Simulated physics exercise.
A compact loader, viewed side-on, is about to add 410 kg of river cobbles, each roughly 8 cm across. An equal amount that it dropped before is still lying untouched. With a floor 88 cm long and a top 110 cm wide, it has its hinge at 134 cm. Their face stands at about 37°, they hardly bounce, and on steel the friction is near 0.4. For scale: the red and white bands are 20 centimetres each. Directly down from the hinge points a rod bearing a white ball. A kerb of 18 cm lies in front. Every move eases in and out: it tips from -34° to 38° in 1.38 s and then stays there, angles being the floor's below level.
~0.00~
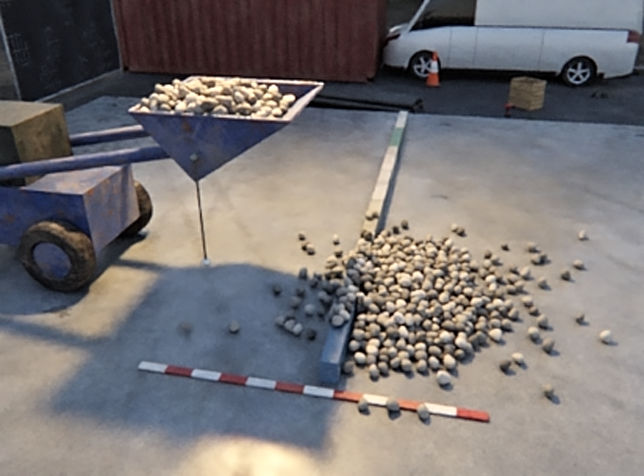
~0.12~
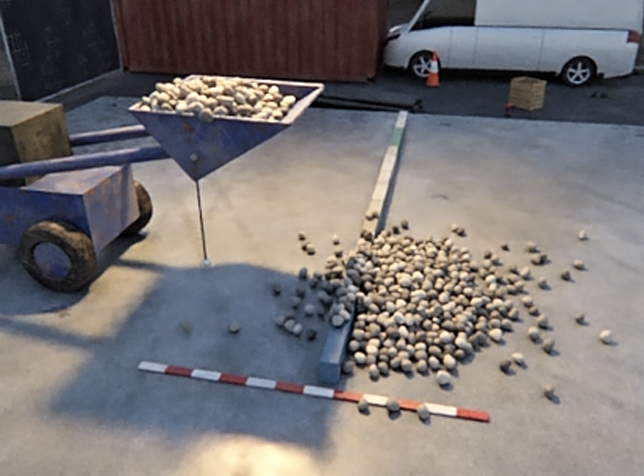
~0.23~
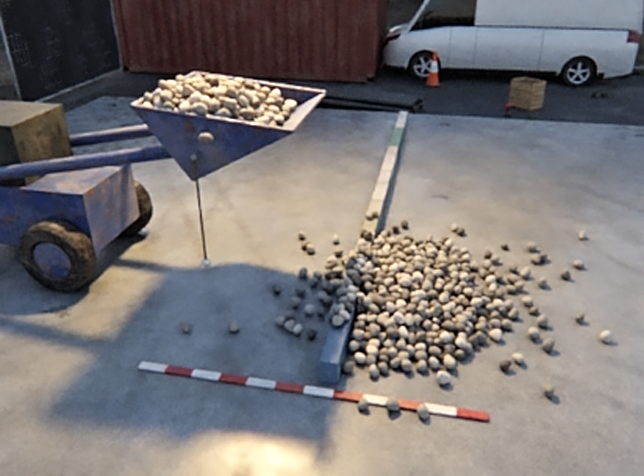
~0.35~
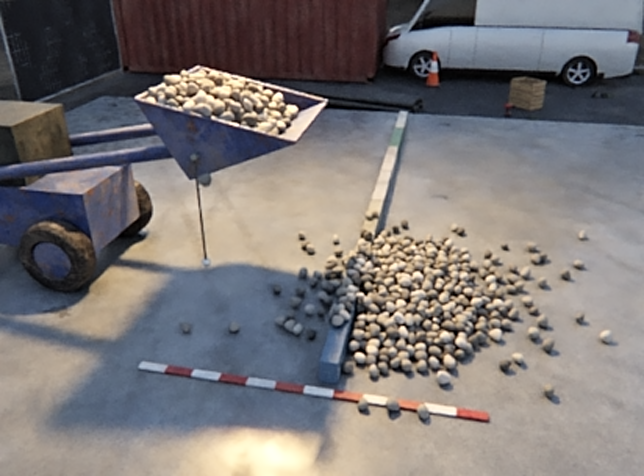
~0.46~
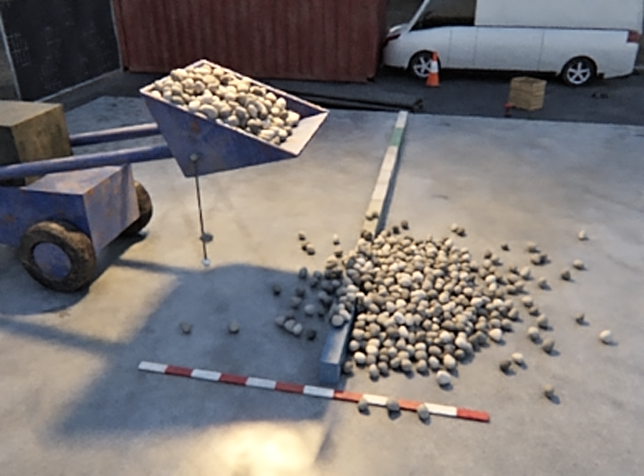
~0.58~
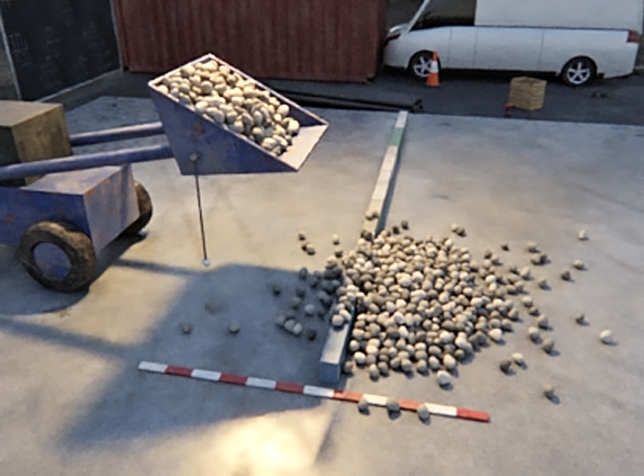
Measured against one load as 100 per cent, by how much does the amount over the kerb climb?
The amount climbs by some 18 per cent of a load.
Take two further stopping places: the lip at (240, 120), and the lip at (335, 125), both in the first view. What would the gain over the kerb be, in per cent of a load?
Near 0 in a hundred first, near 75 in a hundred second.
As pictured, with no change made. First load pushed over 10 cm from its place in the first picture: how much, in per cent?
Estimate: 5 %, roughly.
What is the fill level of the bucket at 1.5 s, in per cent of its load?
Close to 45 in a hundred.
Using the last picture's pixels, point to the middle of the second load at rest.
Roughly at (328, 274) in the last picture.
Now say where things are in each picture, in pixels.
In the first frame, the bucket is at -34°, its lip at (289, 122); the top of the load is at (214, 87). The earlier load is highest near (359, 262), 24 cm above ground level, 11 % on this side of the kerb, 90 % over the kerb.
The second frame shows lip at (290, 125), floor tilted -33°, highest stones at (210, 86); the stones move at 0.1 m/s on average.
The third frame shows lip at (293, 132), floor tilted -29°, highest stones at (207, 85); the stones move at 0.2 m/s on average.
The fourth frame shows lip at (296, 143), floor tilted -23°, highest stones at (196, 81); the stones move at 0.3 m/s on average.
In the fifth frame, the bucket is at -15°, its lip at (297, 156); the top of the load is at (199, 76); the stones move at 0.3 m/s on average.
In the sixth frame, the bucket is at -6°, its lip at (297, 171); the top of the load is at (205, 72); the stones move at 0.4 m/s on average.
After 1.0 s the floor is at 26°; in per cent of one load, 98 in the bucket, 13 on this side of the kerb, 90 over the kerb; the foremost stones are at (566, 275).
After 1.5 s the floor is at 38°; in per cent of one load, 43 in the bucket, 67 on this side of the kerb, 90 over the kerb; the foremost stones are at (566, 275).
After 1.8 s the floor is at 38°; in per cent of one load, 8 in the bucket, 95 on this side of the kerb, 98 over the kerb; the foremost stones are at (566, 275).
After 4.4 s the floor is at 38°; in per cent of one load, 0 in the bucket, 93 on this side of the kerb, 107 over the kerb; the foremost stones are at (566, 275). Net gain over the kerb, 18.
